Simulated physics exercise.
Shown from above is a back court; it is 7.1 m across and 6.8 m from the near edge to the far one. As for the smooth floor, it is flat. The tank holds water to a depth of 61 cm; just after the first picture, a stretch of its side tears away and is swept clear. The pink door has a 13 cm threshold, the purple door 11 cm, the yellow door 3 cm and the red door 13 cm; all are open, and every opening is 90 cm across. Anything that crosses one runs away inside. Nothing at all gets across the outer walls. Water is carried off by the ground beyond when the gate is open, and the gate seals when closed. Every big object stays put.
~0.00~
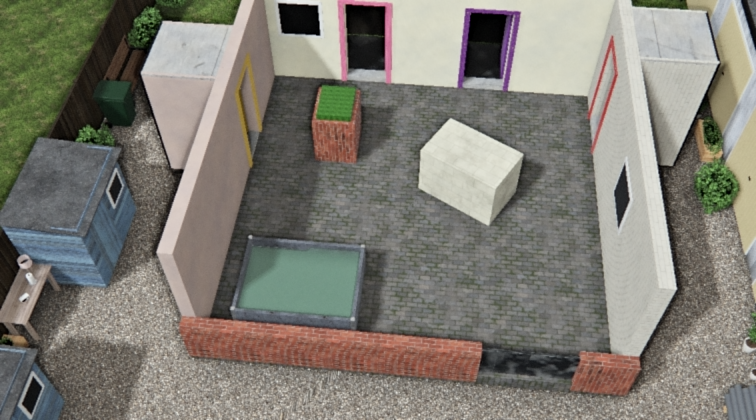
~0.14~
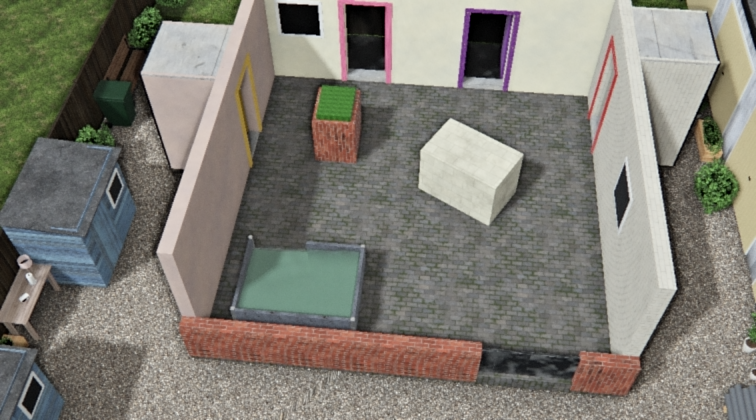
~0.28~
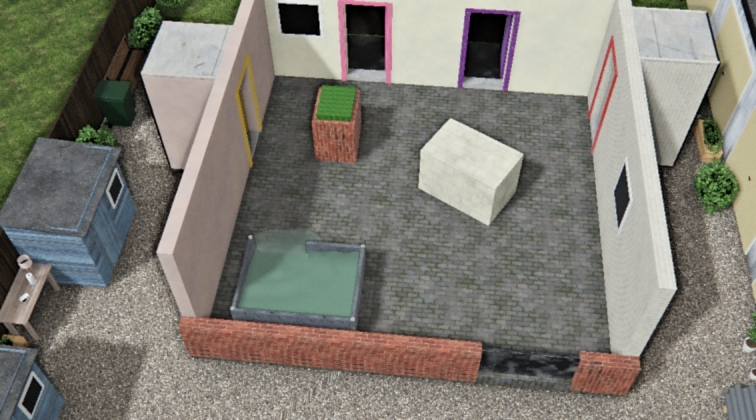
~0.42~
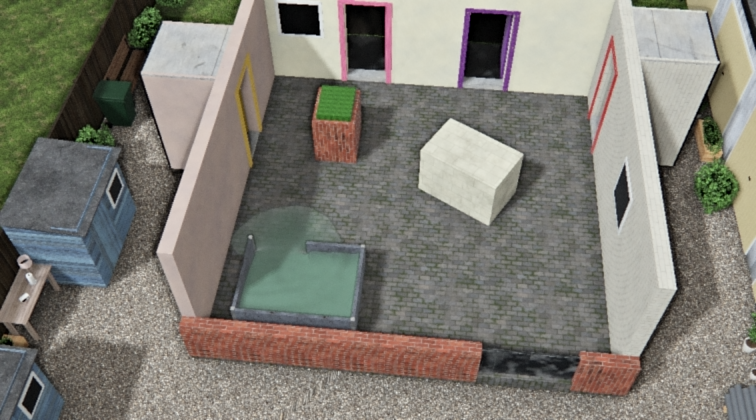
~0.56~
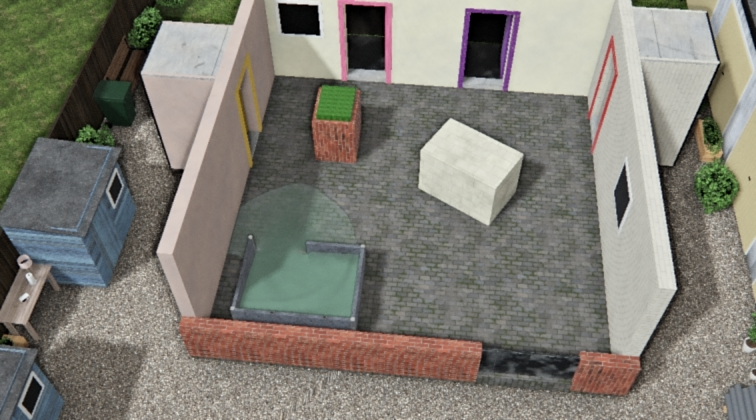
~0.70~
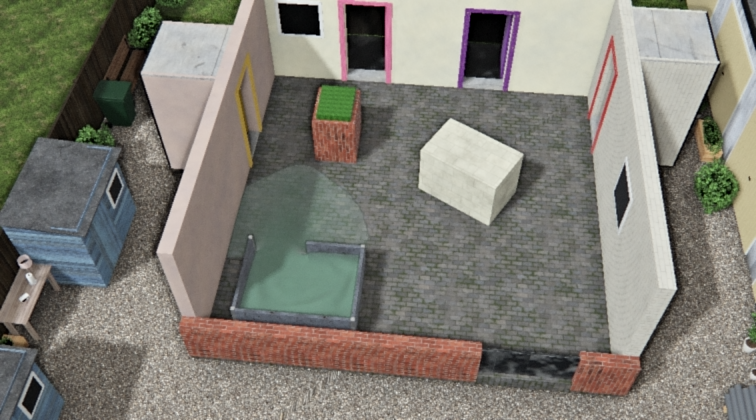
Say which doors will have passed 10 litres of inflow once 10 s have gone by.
After that time: Pink door: Not passed, purple door: Not passed, yellow door: Passed, red door: Not passed.
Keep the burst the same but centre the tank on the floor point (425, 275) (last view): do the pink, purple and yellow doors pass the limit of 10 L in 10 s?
At the pink door the limit is surpassed, at the purple door not exceeded, at the yellow door surpassed.
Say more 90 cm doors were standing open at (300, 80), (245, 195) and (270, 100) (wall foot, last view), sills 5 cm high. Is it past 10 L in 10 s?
In that order: Above, above, above.
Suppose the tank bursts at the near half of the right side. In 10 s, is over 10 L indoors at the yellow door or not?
Then yellow does not exceed it.
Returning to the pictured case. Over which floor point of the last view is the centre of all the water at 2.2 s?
At roughly (301, 227).
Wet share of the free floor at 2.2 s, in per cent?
Close to 25 in a hundred parts are wet.
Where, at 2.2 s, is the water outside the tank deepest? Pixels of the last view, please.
Roughly pixel (290, 81).
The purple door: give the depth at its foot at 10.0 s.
Reading: Close to 3.0 cm.
After 1.4 s water covers 20 % of the floor and is deepest (33 cm) near (274, 258); pink door not reached, purple door not reached, yellow door 9 cm at the sill, 0 L in, red door not reached.
After 2.2 s water covers 25 % of the floor and is deepest (32 cm) near (290, 81); pink door not reached, purple door not reached, yellow door 9 cm at the sill, 14 L in, red door not reached.
After 3.5 s water covers 40 % of the floor and is deepest (25 cm) near (298, 82); pink door 11 cm at the sill, 0 L in, purple door 2 cm at the sill, 0 L in, yellow door 6 cm at the sill, 30 L in, red door not reached.
After 6.0 s water covers 55 % of the floor and is deepest (15 cm) near (587, 118); pink door 9 cm at the sill, 0 L in, purple door 4 cm at the sill, 0 L in, yellow door 7 cm at the sill, 48 L in, red door 13 cm at the sill, 0 L in.
After 10.0 s water covers 85 % of the floor and is deepest (8 cm) near (571, 129); pink door 6 cm at the sill, 0 L in, purple door 3 cm at the sill, 0 L in, yellow door 7 cm at the sill, 99 L in, red door 8 cm at the sill, 1 L in.
